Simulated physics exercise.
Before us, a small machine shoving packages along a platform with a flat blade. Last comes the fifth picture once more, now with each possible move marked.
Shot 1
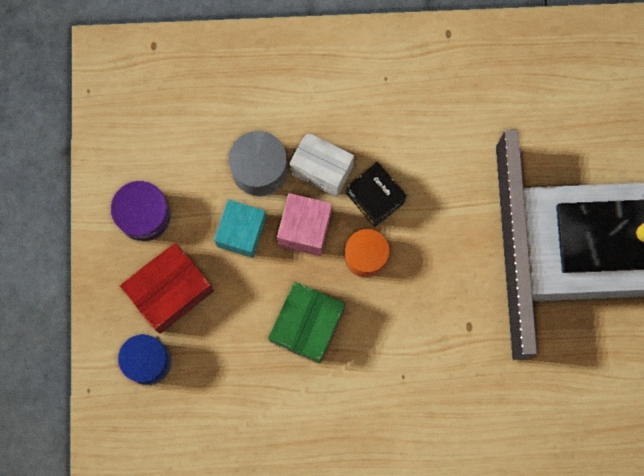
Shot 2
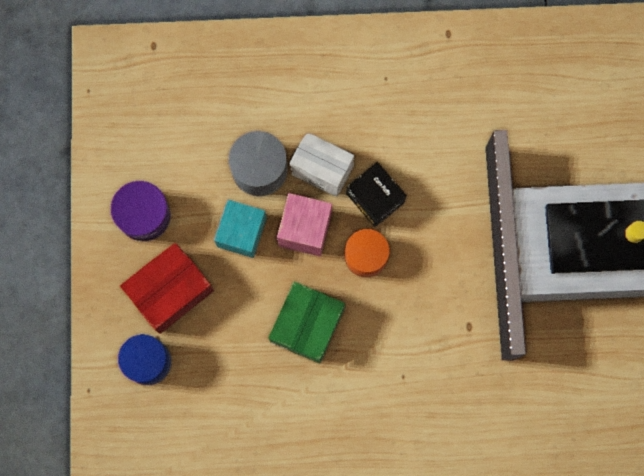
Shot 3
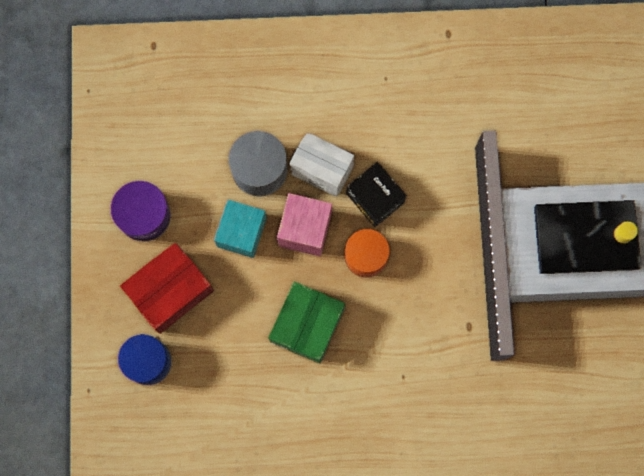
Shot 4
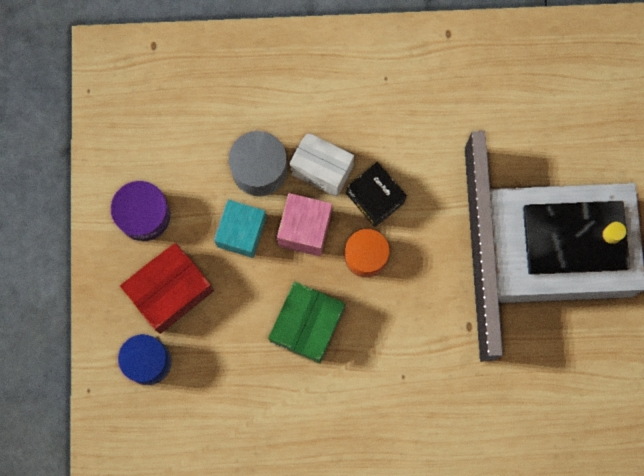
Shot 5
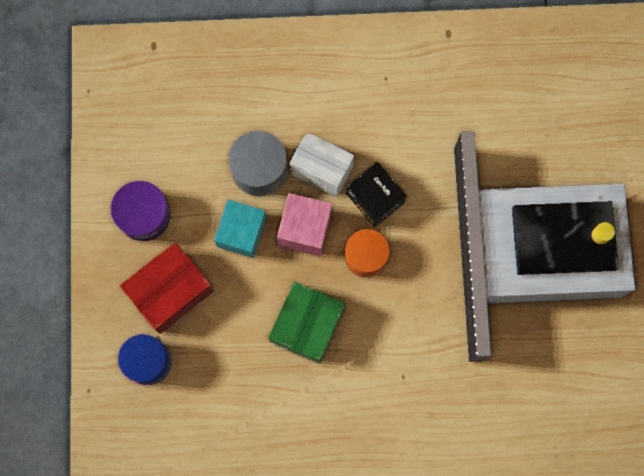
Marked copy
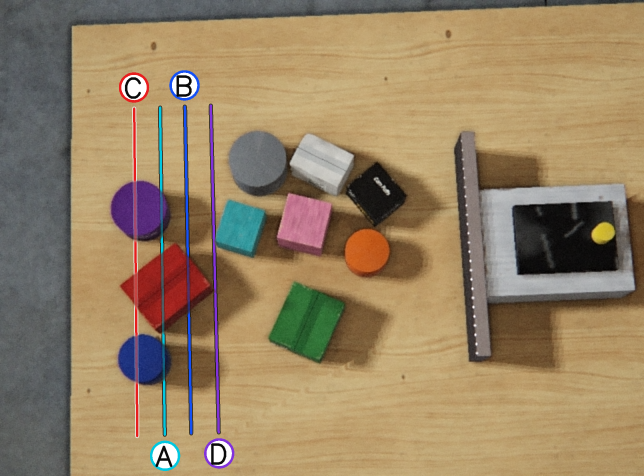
The footage shows a small machine with a wide flat blade moving steadily left across a wooden platform toward a cluster of colourful boxes, crates and canisters, which all stay still as the gap between them and the blade narrows.
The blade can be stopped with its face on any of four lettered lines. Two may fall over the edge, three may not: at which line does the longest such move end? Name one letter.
Up to line A.
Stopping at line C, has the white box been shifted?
By then, yes.
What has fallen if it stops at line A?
The purple pail goes over.
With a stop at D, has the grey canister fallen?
By then, no.
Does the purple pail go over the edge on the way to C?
Yes.
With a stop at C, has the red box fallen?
Yes.
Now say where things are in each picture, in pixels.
The first picture shows blue canister (145, 360); turquoise crate (241, 229); red box (168, 288).
The second picture shows robot (591, 236); pink crate (305, 226).
The third picture shows robot (580, 237); green box (307, 323).
The fourth picture shows robot (568, 237); orange canister (367, 254).
The fifth picture shows robot (557, 238); white box (323, 166); blue canister (145, 360); turquoise crate (241, 229).
On the marked copy, A at (162, 266); B at (188, 265); C at (136, 267); D at (215, 264).
Following A. Soon after the start, robot (445, 243); white box (302, 150); black box (323, 194).
Later, robot (330, 248); purple pail (130, 212); red box (155, 289).
In the end, robot (243, 251); purple pail over the edge; blue canister (79, 364); one fallen.
As for the rest, B is within the limit but short; C drops three; D is within the limit but short.
